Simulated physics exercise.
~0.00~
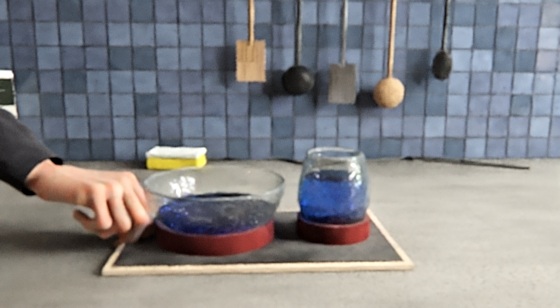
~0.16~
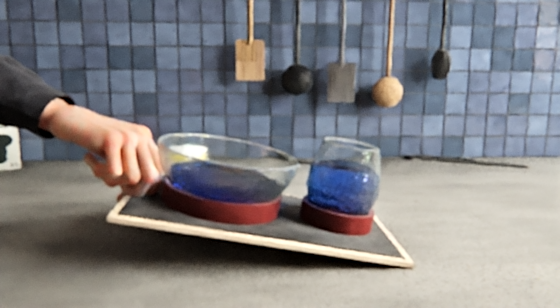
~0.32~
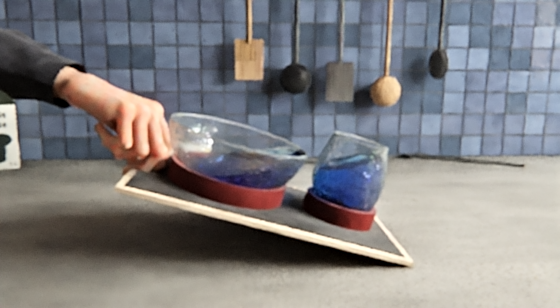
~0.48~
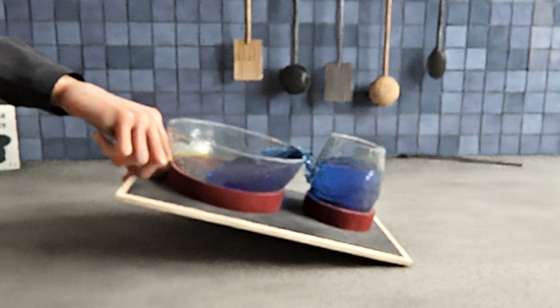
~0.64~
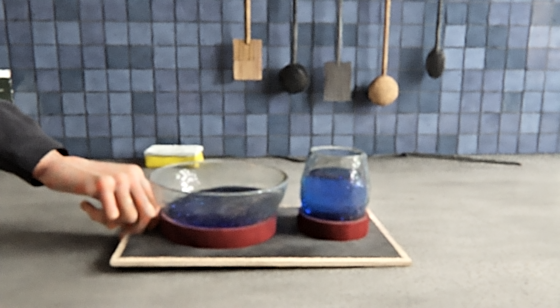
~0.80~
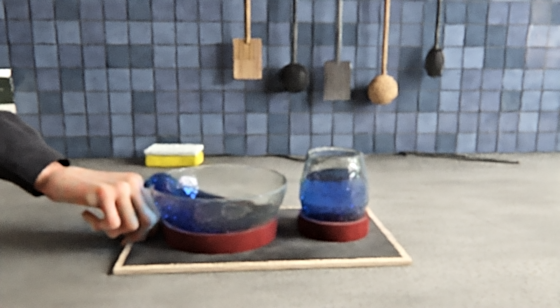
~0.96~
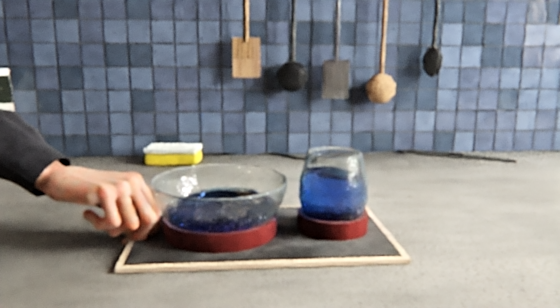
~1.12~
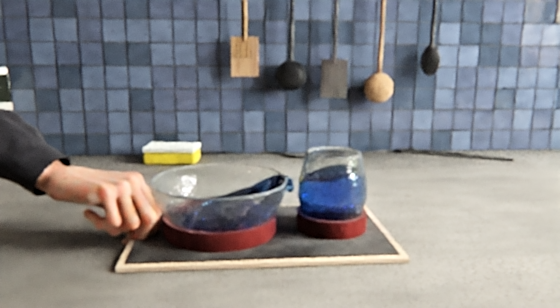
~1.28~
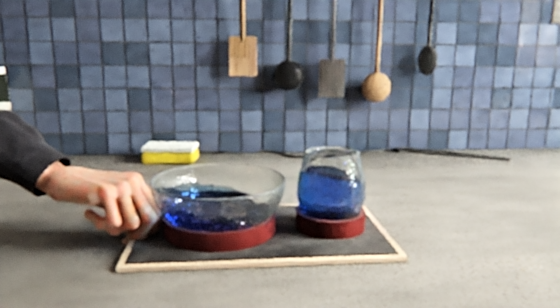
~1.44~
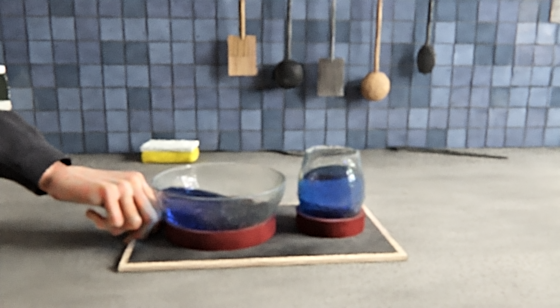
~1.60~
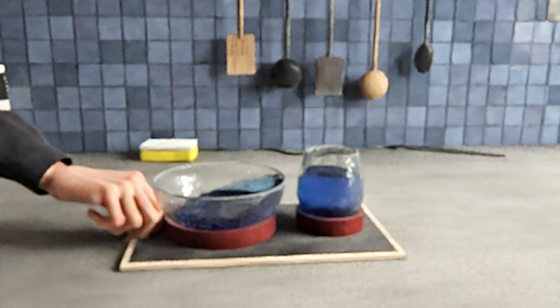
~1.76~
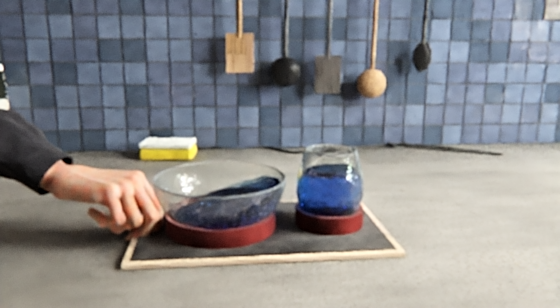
A hand in a dark sleeve grips the left end of a dark, pale-edged tray on a grey counter, seen from the front against blue tiles with hanging utensils and a yellow-and-white sponge behind. On the tray, a wide clear bowl at left and a round-bellied glass at right hold blue water in dark red holders. The hand raises the left end, and the water shifts toward the right. It lowers the tray flat again, and the bowl's water surges left, then rocks back and forth. Finally both vessels stand upright in their holders, the bowl's water still slanted.
